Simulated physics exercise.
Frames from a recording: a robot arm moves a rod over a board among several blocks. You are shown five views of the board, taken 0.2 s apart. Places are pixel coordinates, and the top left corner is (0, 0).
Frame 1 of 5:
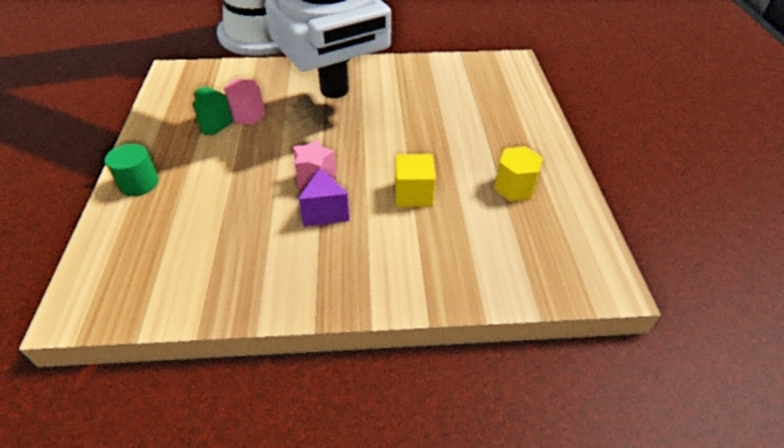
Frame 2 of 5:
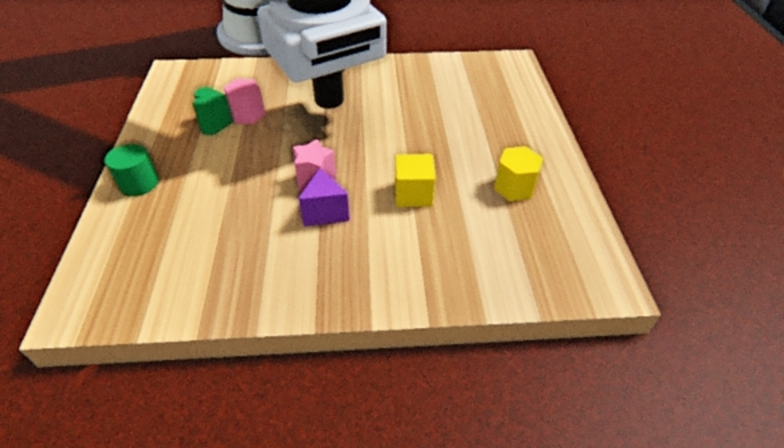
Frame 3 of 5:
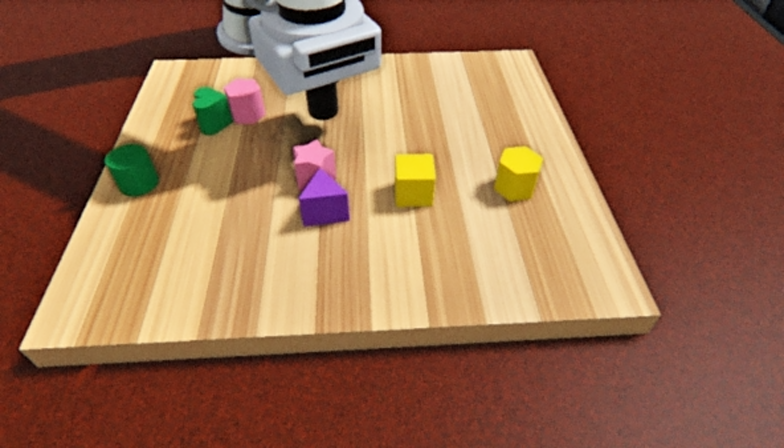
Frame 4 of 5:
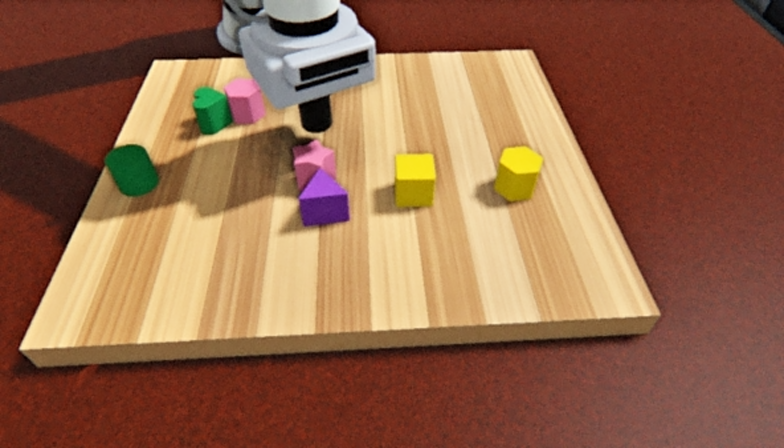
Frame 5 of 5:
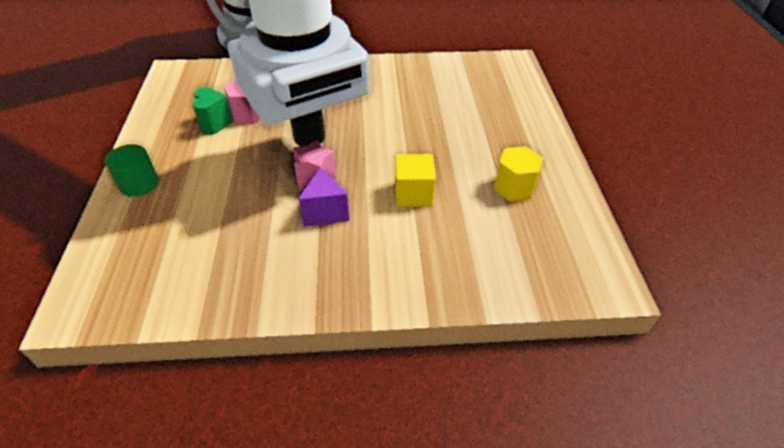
A robot arm moves a dark rod steadily toward the viewer and slightly left over a wooden board, bringing it close to the pink star-shaped block behind a purple three-sided block, while the green, pink, purple and yellow blocks stay still.
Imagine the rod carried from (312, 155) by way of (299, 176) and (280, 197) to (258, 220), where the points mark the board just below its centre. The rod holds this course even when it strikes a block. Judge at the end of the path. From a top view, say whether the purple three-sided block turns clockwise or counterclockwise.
It goes round the way clock hands do.
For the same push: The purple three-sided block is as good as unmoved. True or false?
It is false.
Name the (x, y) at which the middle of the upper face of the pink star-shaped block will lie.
The middle of its upper face should be somewhere near (313, 169).
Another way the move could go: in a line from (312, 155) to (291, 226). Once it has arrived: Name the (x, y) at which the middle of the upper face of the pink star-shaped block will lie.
At the end it should sit near (312, 215).
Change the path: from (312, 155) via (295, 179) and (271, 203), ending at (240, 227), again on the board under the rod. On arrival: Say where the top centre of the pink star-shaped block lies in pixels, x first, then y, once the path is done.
At roughly (313, 167).
On the path given first. One third of the way, rod (296, 161); pink star-shaped block (315, 164), turned 20° anticlockwise; purple three-sided block (325, 193), turned 15° clockwise.
Two thirds of the way, rod (276, 182); pink star-shaped block (313, 169), turned 45° anticlockwise; purple three-sided block (326, 194), turned 20° clockwise.
At the end, rod (254, 204); pink star-shaped block (313, 169), turned 45° anticlockwise; purple three-sided block (326, 194), turned 20° clockwise.
